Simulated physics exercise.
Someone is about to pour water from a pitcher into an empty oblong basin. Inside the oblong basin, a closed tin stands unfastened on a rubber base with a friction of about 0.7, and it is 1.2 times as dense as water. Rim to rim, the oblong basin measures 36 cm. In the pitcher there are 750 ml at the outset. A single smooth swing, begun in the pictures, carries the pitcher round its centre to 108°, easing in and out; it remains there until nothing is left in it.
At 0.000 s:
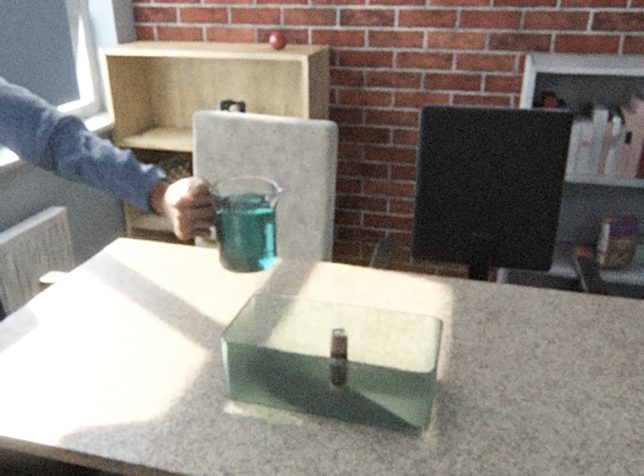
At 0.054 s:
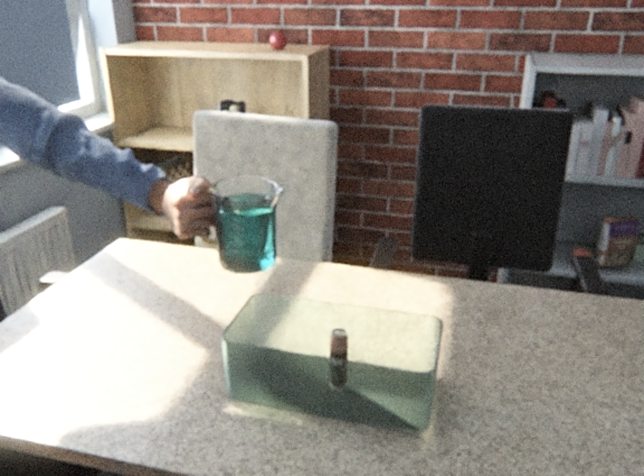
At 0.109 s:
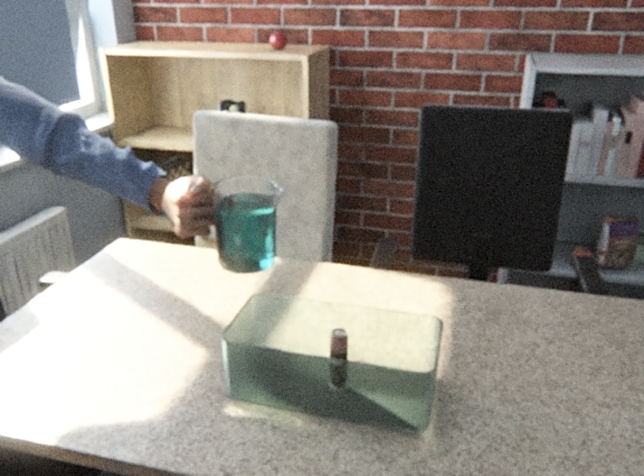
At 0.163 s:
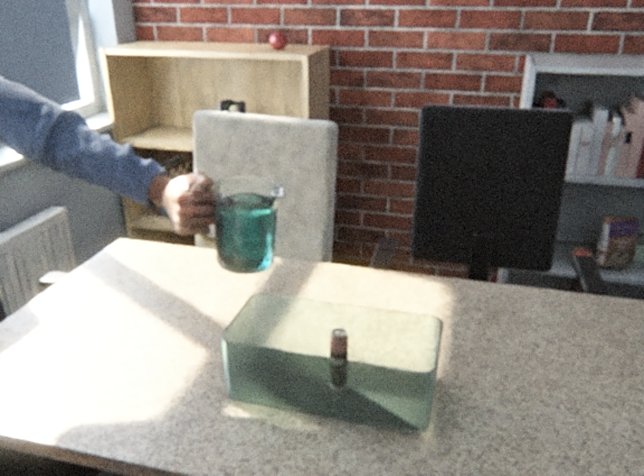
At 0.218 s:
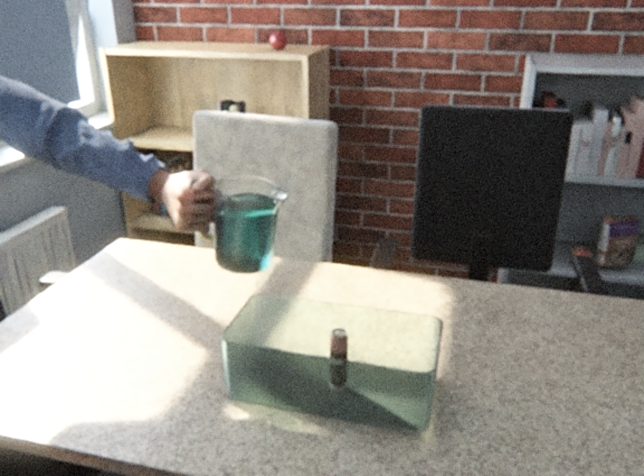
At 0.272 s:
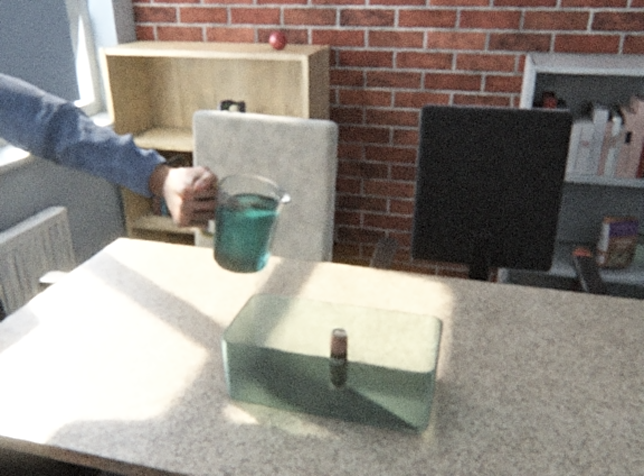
At first, a hand holds a pitcher of blue-green water upright above a table, behind and left of an oblong glass basin with a small tin inside. Then the hand slowly tilts the pitcher slightly to the right, its rim leaning over gradually while the basin and tin stay still.
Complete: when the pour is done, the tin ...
... has tipped over.
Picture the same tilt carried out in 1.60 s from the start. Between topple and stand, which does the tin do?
Outcome - the tin ends up overturned.
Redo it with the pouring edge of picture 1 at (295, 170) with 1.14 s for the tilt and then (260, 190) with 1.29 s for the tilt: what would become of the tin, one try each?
In the first try it remains standing; in the second it remains standing.
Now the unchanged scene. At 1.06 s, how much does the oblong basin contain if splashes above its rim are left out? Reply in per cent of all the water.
42 %, more or less.
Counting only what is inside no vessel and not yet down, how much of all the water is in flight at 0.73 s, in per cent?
Roughly 12 percent.
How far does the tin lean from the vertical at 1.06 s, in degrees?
The tilt is near 0°.
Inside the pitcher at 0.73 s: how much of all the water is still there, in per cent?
Remaining: Near 88 % of the total.
By 0.73 s the tilt is 65° and 87 per cent is still to pour; the tin stands where it began.
By 1.06 s the tilt is 100° and 34 per cent is still to pour; the tin stands where it began.
By 1.41 s the tilt is 108° and 2 per cent is still to pour; the tin lies on its side.
By 1.79 s the tilt is 108° and 0 per cent is still to pour; the tin lies on its side.
At rest the tin lies on its side.
